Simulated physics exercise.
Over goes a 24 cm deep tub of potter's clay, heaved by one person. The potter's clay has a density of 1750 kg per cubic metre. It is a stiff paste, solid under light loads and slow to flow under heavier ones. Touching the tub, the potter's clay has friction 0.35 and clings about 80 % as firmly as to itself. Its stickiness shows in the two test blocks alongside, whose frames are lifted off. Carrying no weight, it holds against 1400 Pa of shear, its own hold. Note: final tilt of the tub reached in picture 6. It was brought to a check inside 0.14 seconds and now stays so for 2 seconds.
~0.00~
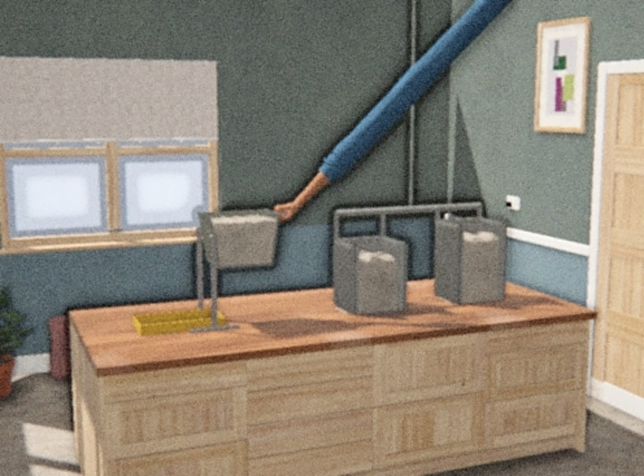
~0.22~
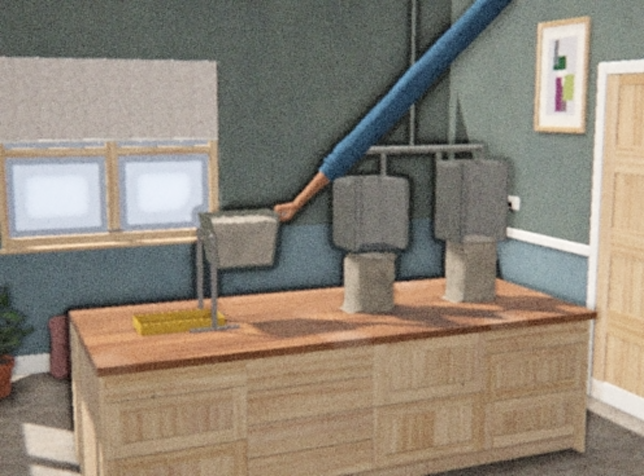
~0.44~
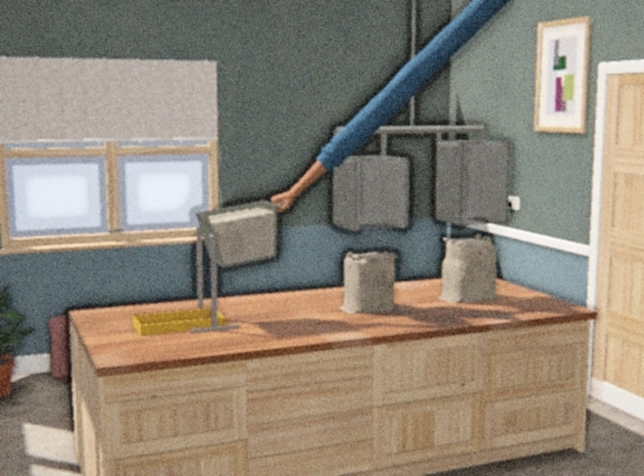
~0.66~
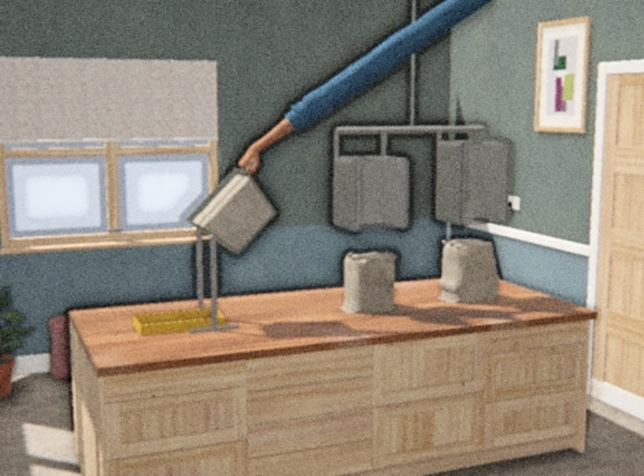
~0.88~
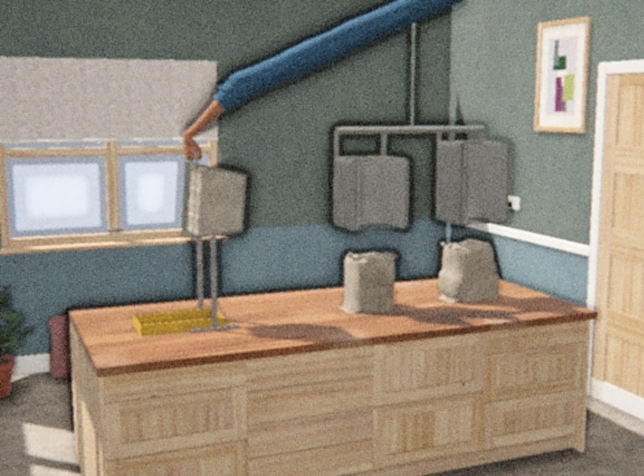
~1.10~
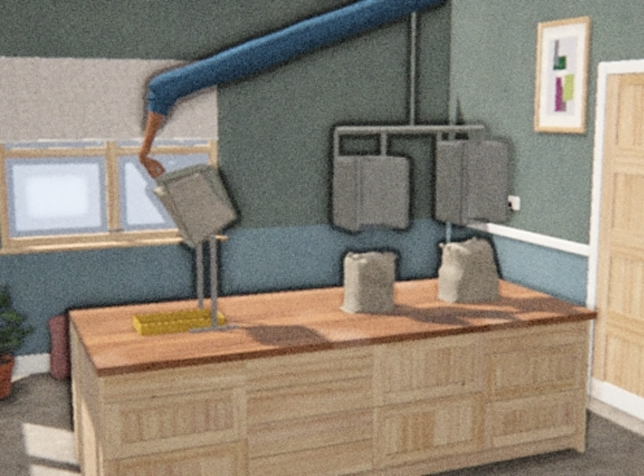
The footage shows metal covers lifting off two grey clay blocks on a wooden counter, the right block settling slightly, while a blue-sleeved arm tilts a tub of clay leftward on its stand until it leans past upright on its side.
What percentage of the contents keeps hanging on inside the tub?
Near 8 %.
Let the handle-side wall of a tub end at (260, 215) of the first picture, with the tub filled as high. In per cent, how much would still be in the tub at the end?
The tub would keep roughly 0 percent.
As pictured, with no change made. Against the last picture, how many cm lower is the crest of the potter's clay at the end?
The top ends up some 17 cm below its level in the last picture.
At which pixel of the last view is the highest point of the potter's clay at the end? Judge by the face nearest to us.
Somewhere near (231, 211) in the last view.
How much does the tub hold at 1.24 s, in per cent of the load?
The tub holds around 50 % of the load then.
After 1.24 s, the tub is at 114 degrees and holds 48 %.
After 1.41 s, the tub is at 114 degrees and holds 8 %.
After 1.58 s, the tub is at 114 degrees and holds 8 %.
After 1.75 s, the tub is at 114 degrees and holds 8 %.
After 3.10 s, at the end, the tub is at 114 degrees and holds 8 %.
